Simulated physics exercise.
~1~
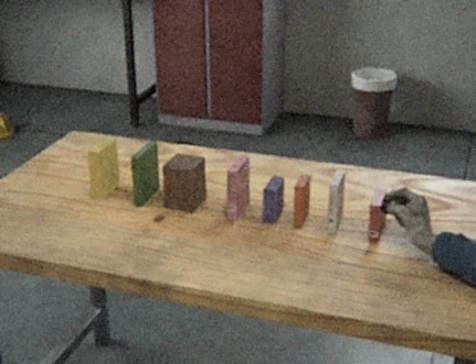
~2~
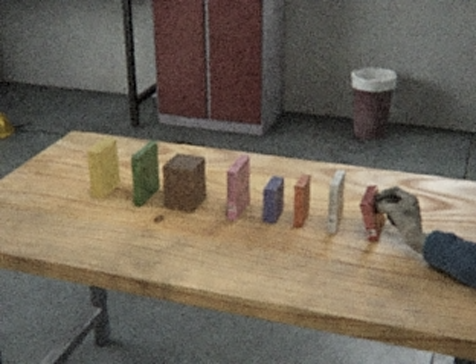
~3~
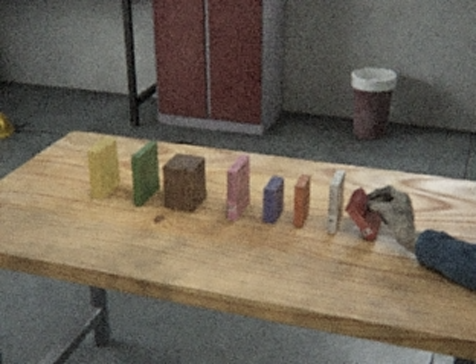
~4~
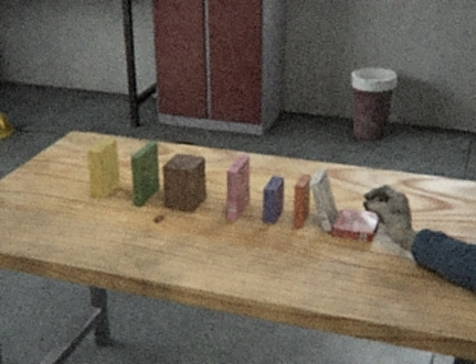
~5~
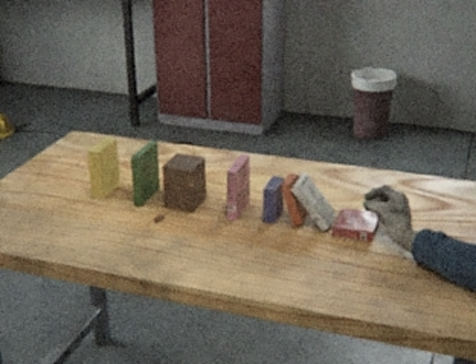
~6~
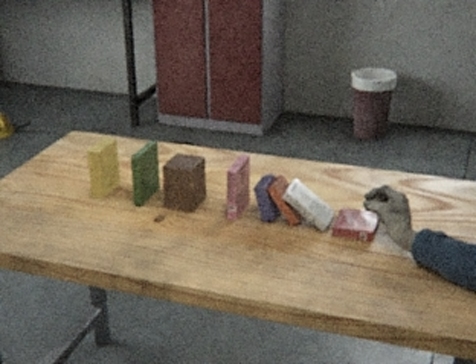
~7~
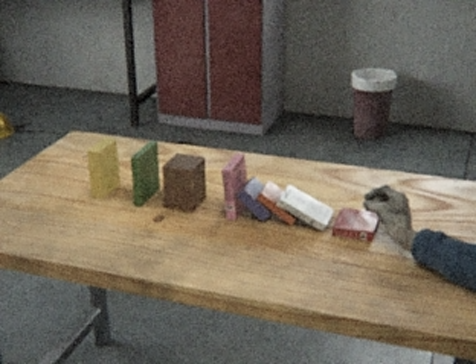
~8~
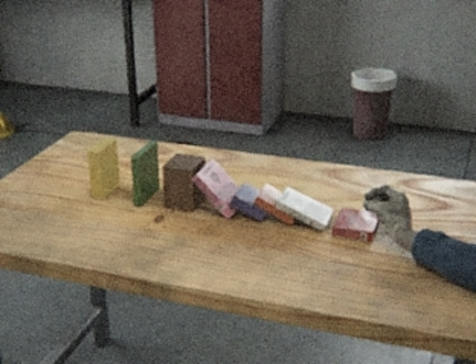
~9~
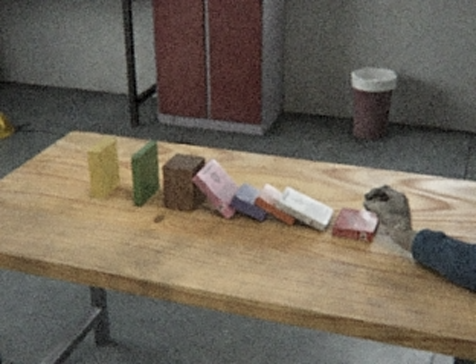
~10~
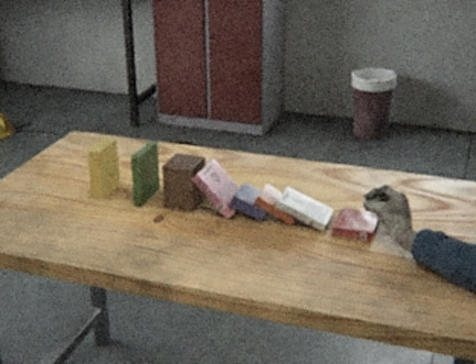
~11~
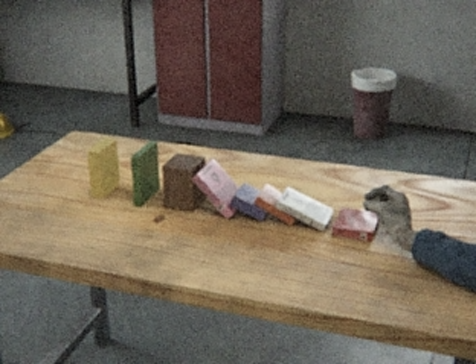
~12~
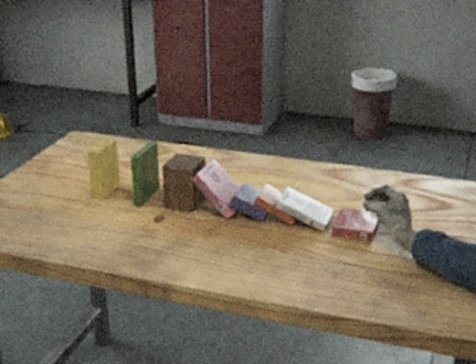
A hand tipped over the red packet at the right end of a row on a wooden table, and the white, orange, blue and pink pieces toppled leftward until the pink one leaned against the brown block, which stayed standing with the green and yellow ones.
